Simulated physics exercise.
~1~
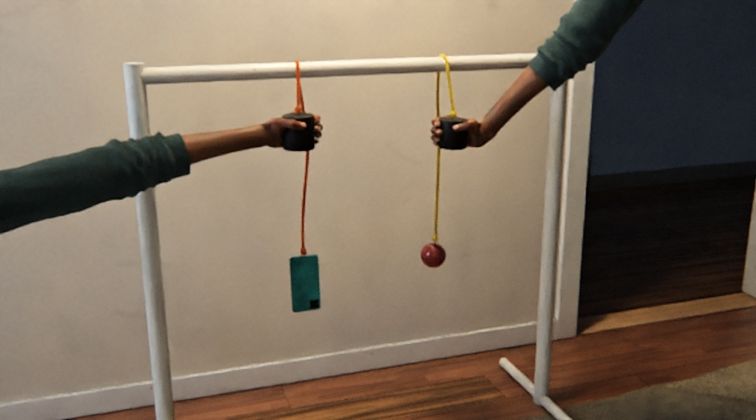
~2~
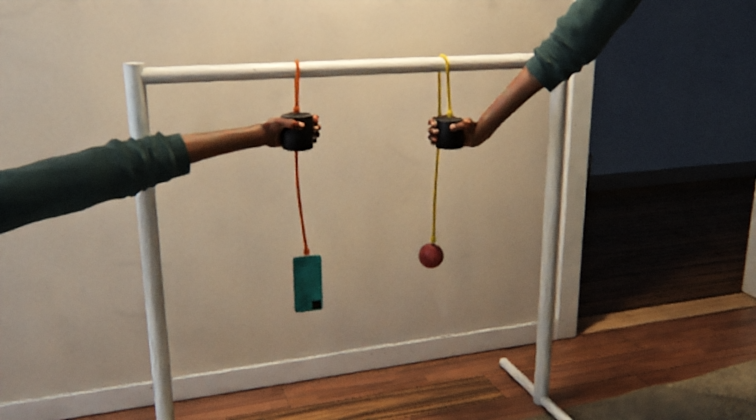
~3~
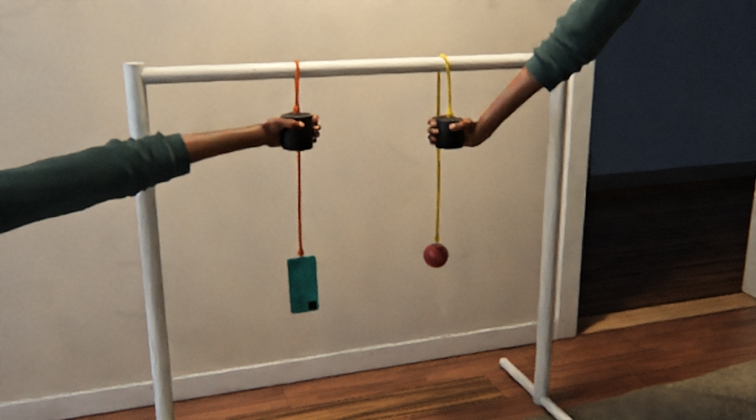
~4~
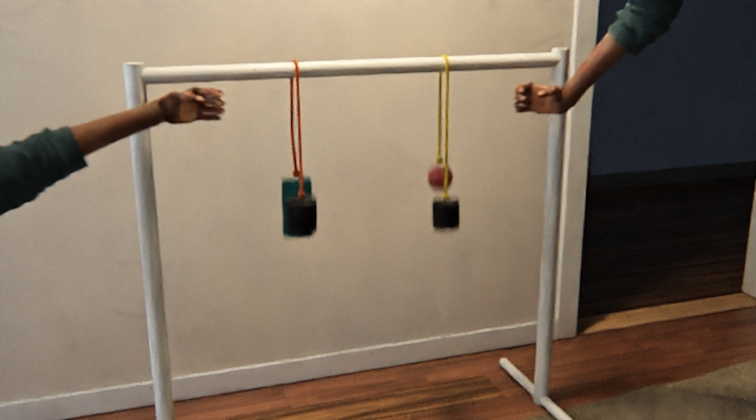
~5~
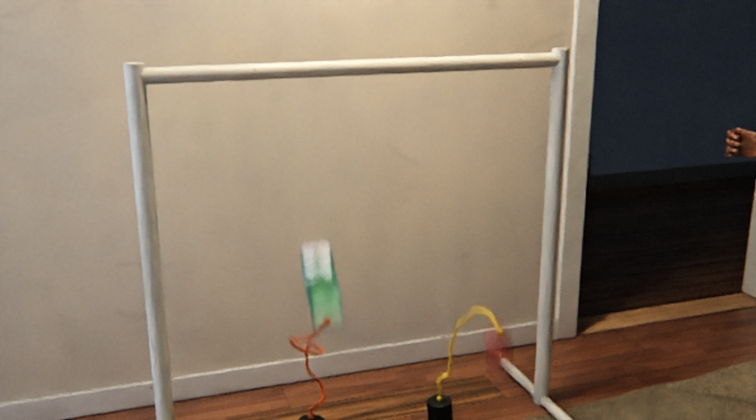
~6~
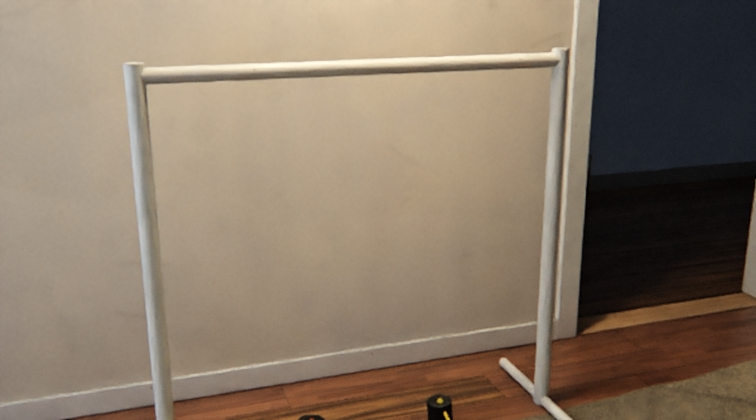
Two black blocks, held by hands on cords looped over a white rail, dropped to the floor when released, yanking up a green phone on the left and a red ball on the right, and both cords slipped off, leaving the rail bare.
